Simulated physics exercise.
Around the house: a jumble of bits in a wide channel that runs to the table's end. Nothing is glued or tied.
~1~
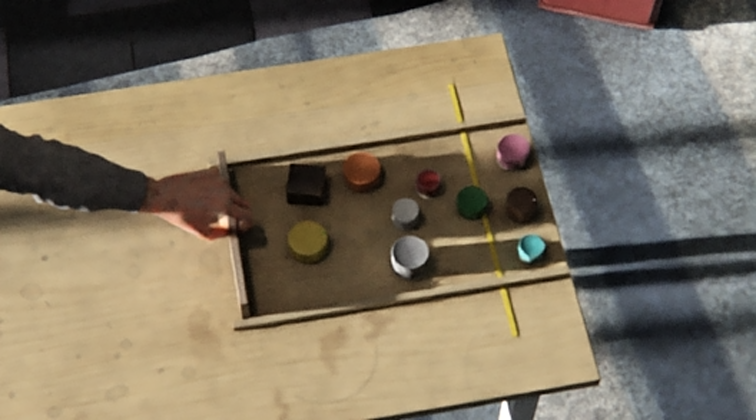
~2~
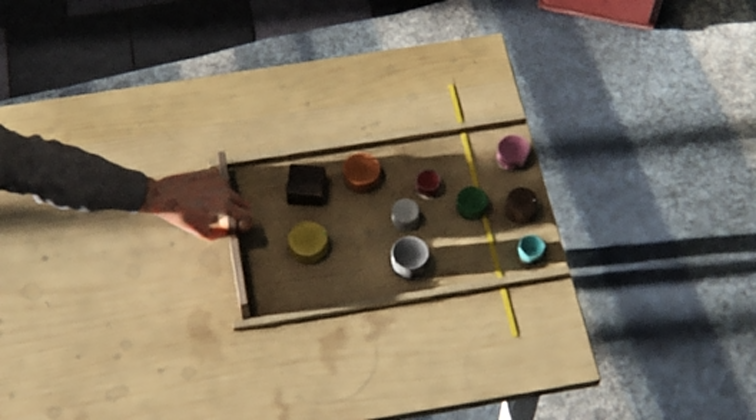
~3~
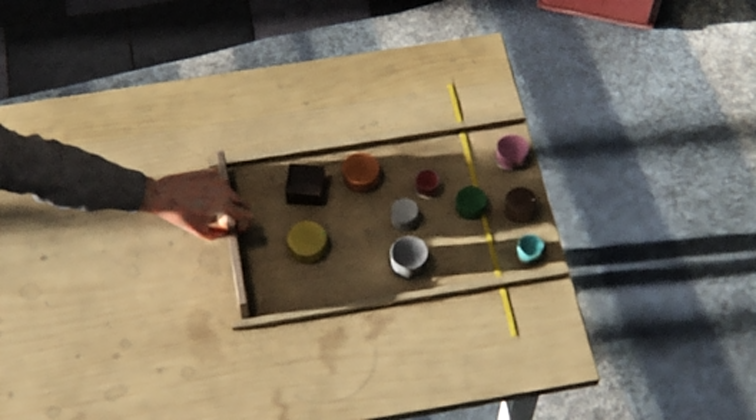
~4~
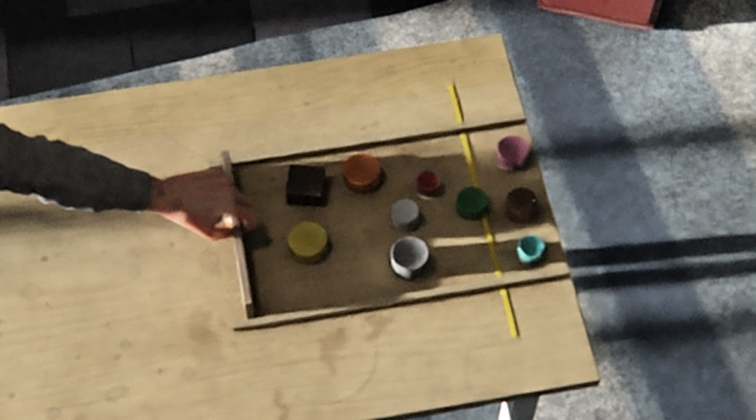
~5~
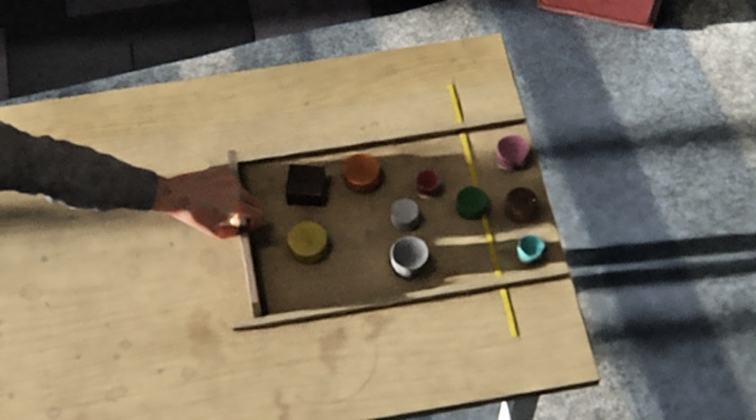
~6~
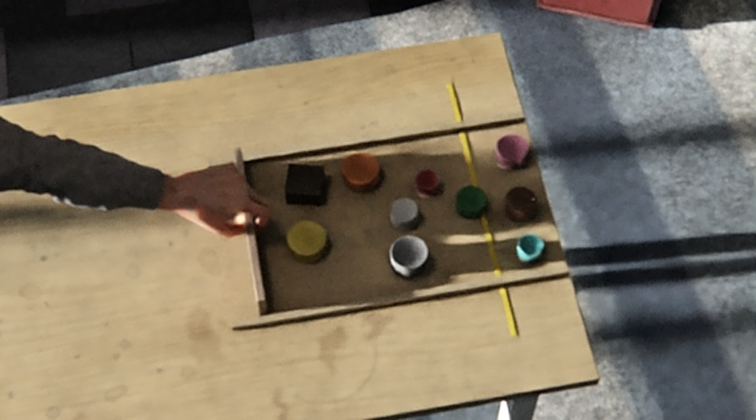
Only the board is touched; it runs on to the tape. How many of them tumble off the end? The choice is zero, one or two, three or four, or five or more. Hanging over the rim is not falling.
Here the number that fall off is one or two.
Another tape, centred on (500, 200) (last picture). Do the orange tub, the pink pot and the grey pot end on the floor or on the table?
The orange tub falls, the pink pot tumbles off, the grey pot remains up.
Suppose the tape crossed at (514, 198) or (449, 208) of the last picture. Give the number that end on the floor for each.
Down on the floor: 6 and 0.
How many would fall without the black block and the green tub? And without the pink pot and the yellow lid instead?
It would be 0 and 0.
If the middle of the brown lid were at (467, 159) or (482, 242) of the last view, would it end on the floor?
Place by place, it goes over; does not fall.
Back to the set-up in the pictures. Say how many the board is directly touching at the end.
In contact: 4.
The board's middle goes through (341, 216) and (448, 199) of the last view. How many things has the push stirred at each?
At the one place 3, at the other 9.
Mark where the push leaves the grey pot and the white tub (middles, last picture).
Near (512, 246) and (490, 187).
Early on, none off yet; pink pot at rest near (512, 152); brown lid at rest near (520, 205); turquoise pot at rest near (530, 249).
A while later, none off yet; pink pot at rest near (514, 153); brown lid moving near (530, 205); turquoise pot at rest near (530, 249).
Finally, the number that fall off is one or two; lost, pink pot.
